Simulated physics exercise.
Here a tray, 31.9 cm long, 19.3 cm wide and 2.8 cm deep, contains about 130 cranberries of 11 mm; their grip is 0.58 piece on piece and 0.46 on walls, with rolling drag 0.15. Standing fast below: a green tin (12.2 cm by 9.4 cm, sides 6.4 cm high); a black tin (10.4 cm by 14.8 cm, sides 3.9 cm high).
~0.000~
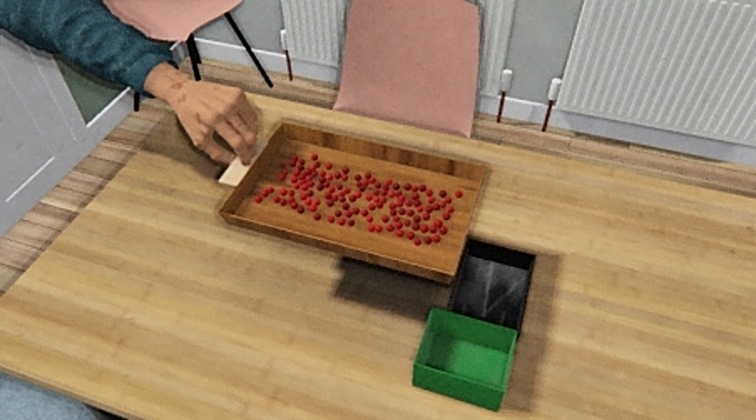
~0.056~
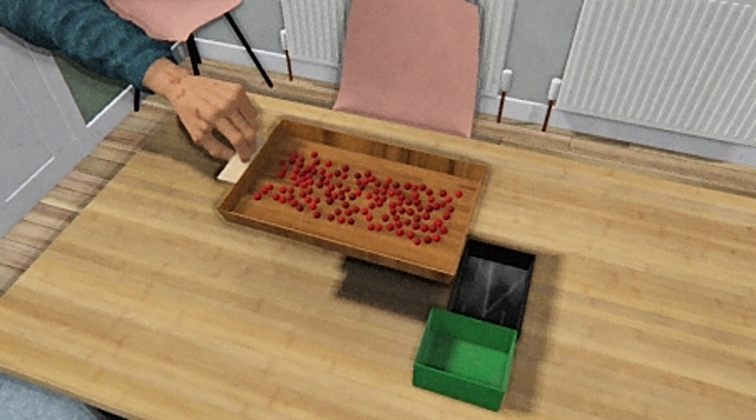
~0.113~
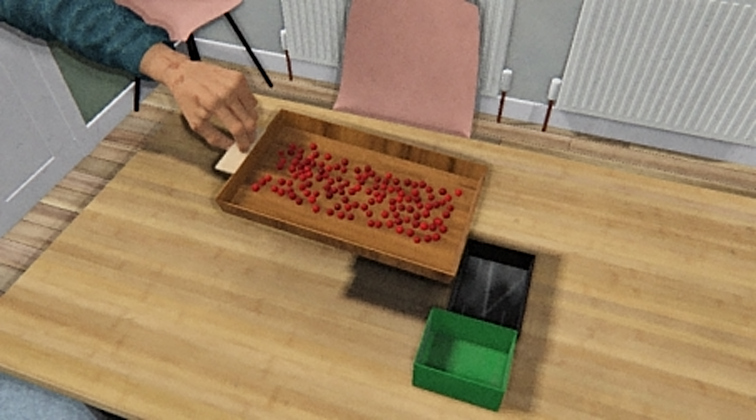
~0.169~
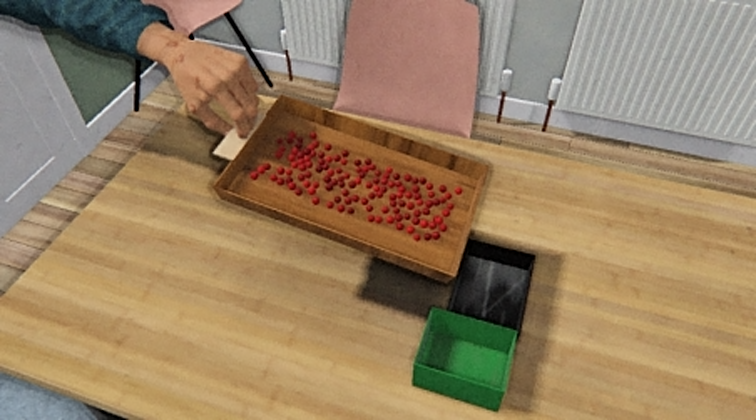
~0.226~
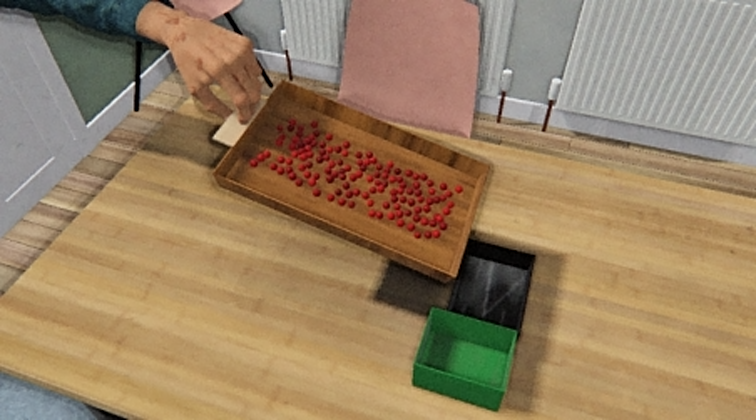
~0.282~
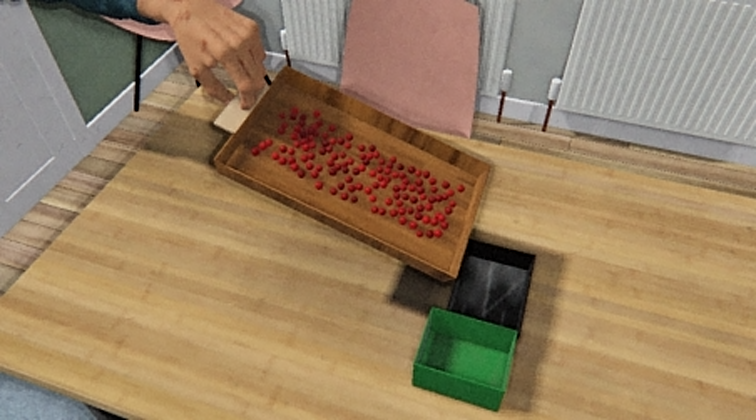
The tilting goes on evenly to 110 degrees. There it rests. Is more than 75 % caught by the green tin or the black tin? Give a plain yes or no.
Yes.
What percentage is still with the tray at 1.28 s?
Roughly 60 %.
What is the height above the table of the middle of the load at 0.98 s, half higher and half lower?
Roughly 22 cm.
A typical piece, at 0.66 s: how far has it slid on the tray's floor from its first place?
It has travelled some 12 cm from where it started.
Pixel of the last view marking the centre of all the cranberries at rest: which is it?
Around (494, 322).
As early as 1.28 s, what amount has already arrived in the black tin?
10%, roughly.
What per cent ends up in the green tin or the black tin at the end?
I'd put it near 100 per cent.
After 0.66 s, tilt 51 degrees; tray 100 %; middle of all pieces on or above the table near (441, 204).
After 0.98 s, tilt 79 degrees; tray 85 %, green tin 5 %, in the air 5 %; middle of all pieces on or above the table near (466, 230).
Then, at 1.28 s, tilt 104 degrees; tray 60 %, black tin 10 %, green tin 10 %, in the air 20 %; middle of all pieces on or above the table near (482, 251).
Then, at 1.56 s, tilt 110 degrees; black tin 70 %, green tin 30 %; middle of all pieces on or above the table near (494, 321).
By 2.1 s all is still; black tin 70 %, green tin 30 %.
